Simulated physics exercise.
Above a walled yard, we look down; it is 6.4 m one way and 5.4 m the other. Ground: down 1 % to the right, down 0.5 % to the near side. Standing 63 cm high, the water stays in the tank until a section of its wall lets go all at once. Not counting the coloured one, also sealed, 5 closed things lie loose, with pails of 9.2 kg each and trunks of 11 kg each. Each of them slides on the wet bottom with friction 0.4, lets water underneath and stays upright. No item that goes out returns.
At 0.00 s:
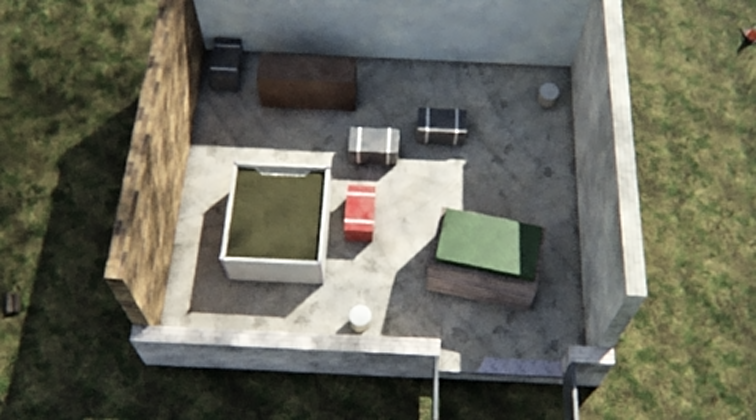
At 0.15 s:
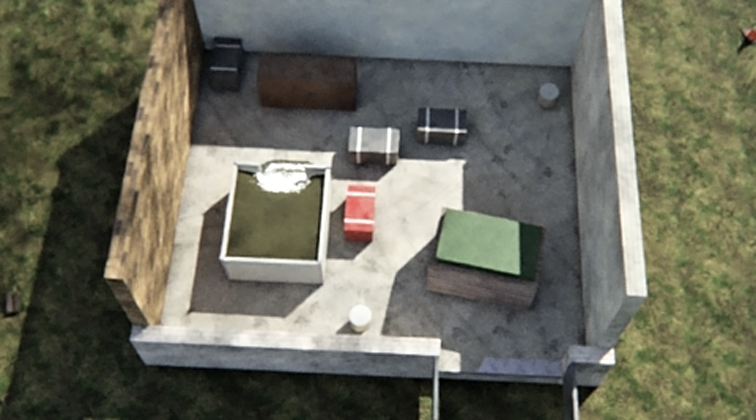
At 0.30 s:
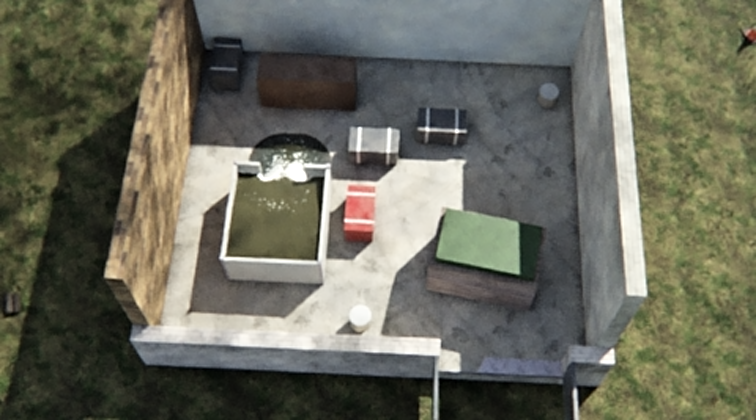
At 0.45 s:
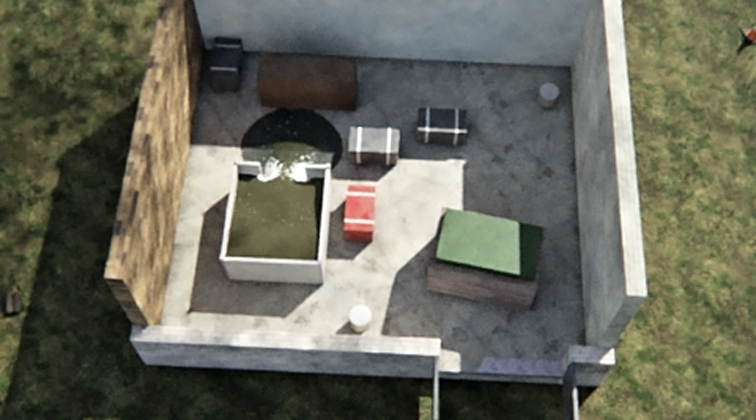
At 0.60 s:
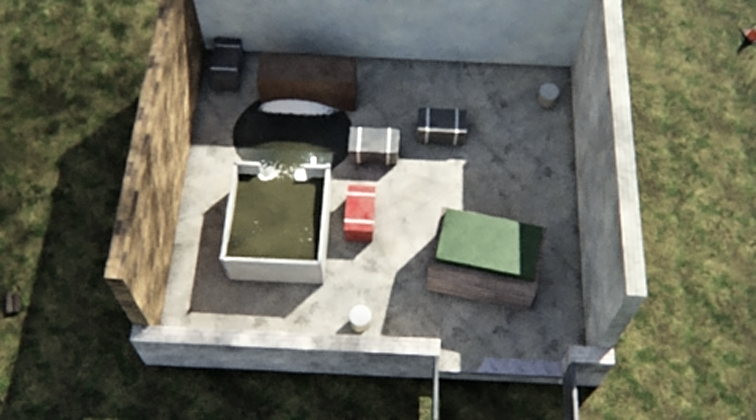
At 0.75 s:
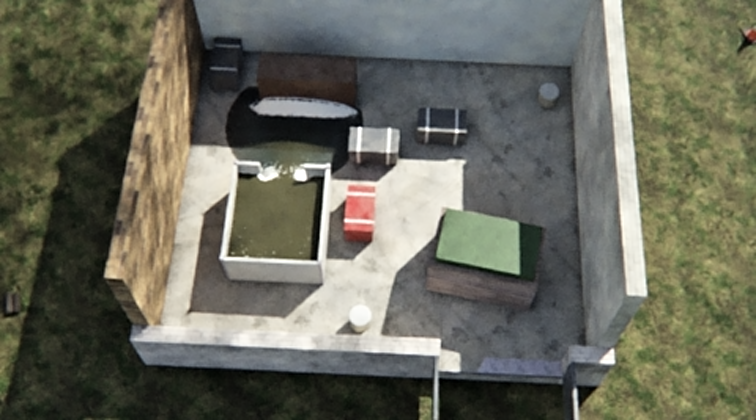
Murky water poured through a gap in the far side of a white-walled tank and spread in a dark, widening pool toward the brown block behind, while the red trunk and other loose things stayed put.
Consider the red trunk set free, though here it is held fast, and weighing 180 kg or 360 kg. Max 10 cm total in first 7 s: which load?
Lighter.
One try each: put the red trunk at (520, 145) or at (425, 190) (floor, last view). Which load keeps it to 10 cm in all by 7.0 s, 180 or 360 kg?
In turn: The lighter suffices; the lighter suffices.
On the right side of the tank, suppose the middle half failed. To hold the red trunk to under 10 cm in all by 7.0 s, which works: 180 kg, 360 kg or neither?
Under that change, only the heavier pick does it.
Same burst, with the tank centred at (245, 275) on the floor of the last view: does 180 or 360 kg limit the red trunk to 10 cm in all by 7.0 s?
Then the lighter mass suffices.
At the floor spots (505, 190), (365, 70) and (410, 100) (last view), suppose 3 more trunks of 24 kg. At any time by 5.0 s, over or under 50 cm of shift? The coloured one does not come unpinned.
Order as listed: Inside the limit, outside the limit, outside the limit.
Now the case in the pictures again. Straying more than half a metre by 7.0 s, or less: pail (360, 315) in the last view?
That one stays inside the limit.
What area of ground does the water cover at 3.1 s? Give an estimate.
Wet area: Approx. 20 m2.
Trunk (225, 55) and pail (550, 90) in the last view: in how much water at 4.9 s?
Close to 6 and 11 centimetres.
After 1.4 s the red trunk would be 0 cm from its start with 180 kg and 0 cm from its start with 360 kg; 0 cm of water round it then.
After 3.1 s the red trunk would be 0 cm from its start with 180 kg and 0 cm from its start with 360 kg; 1 cm of water round it then.
After 4.9 s the red trunk would be 0 cm from its start with 180 kg and 0 cm from its start with 360 kg; 1 cm of water round it then.
After 7.0 s the red trunk would be 0 cm from its start with 180 kg and 0 cm from its start with 360 kg; 1 cm of water round it then.
